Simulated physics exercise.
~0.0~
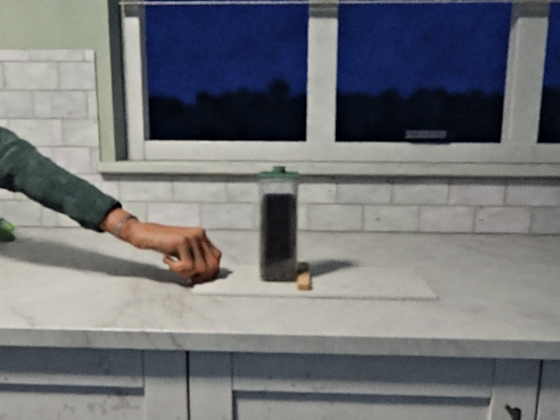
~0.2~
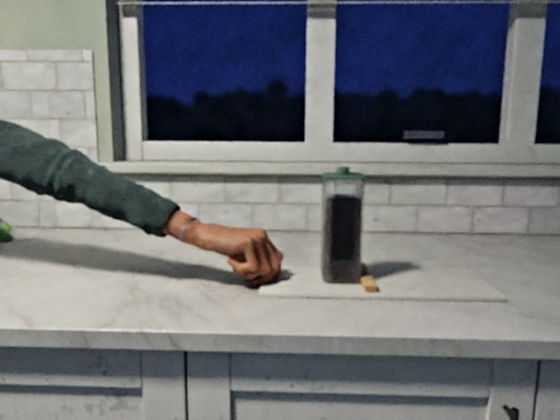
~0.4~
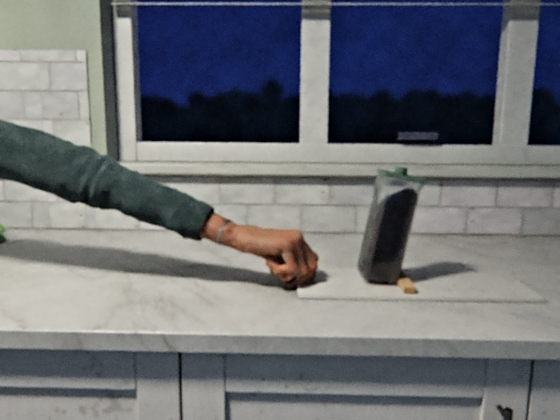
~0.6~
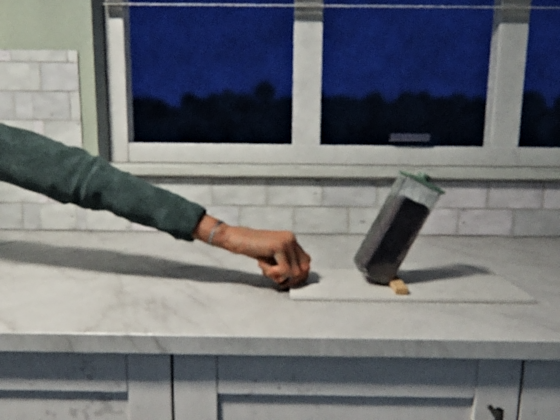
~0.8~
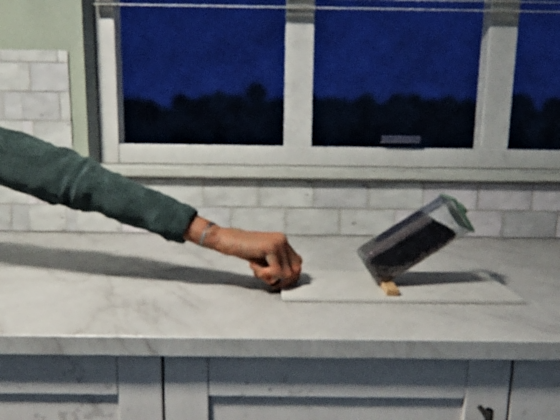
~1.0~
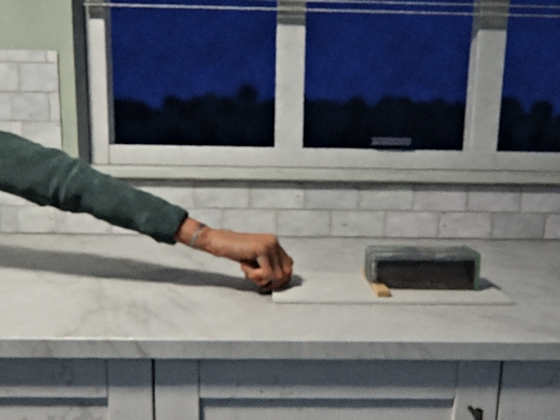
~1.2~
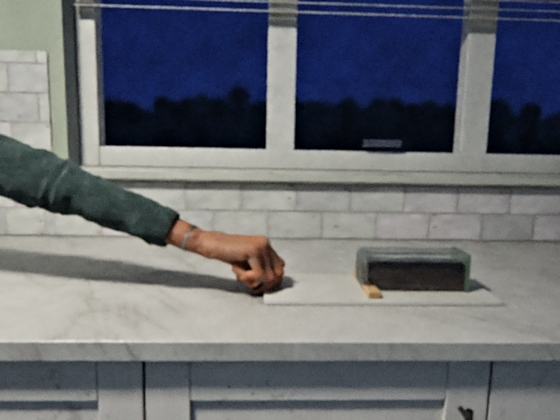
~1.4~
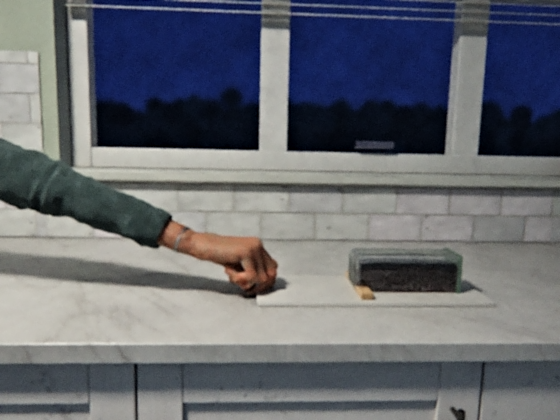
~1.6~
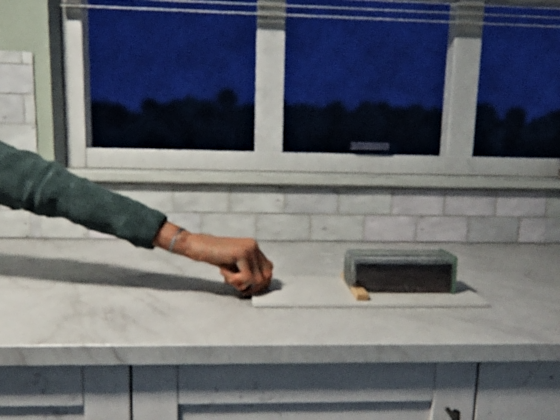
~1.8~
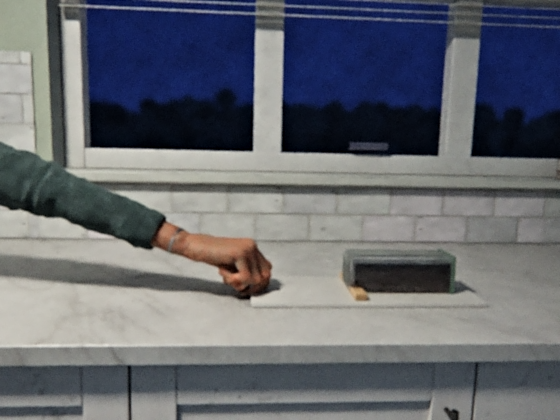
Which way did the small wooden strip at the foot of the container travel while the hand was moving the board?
The wooden strip moved to the right, riding along with the board.
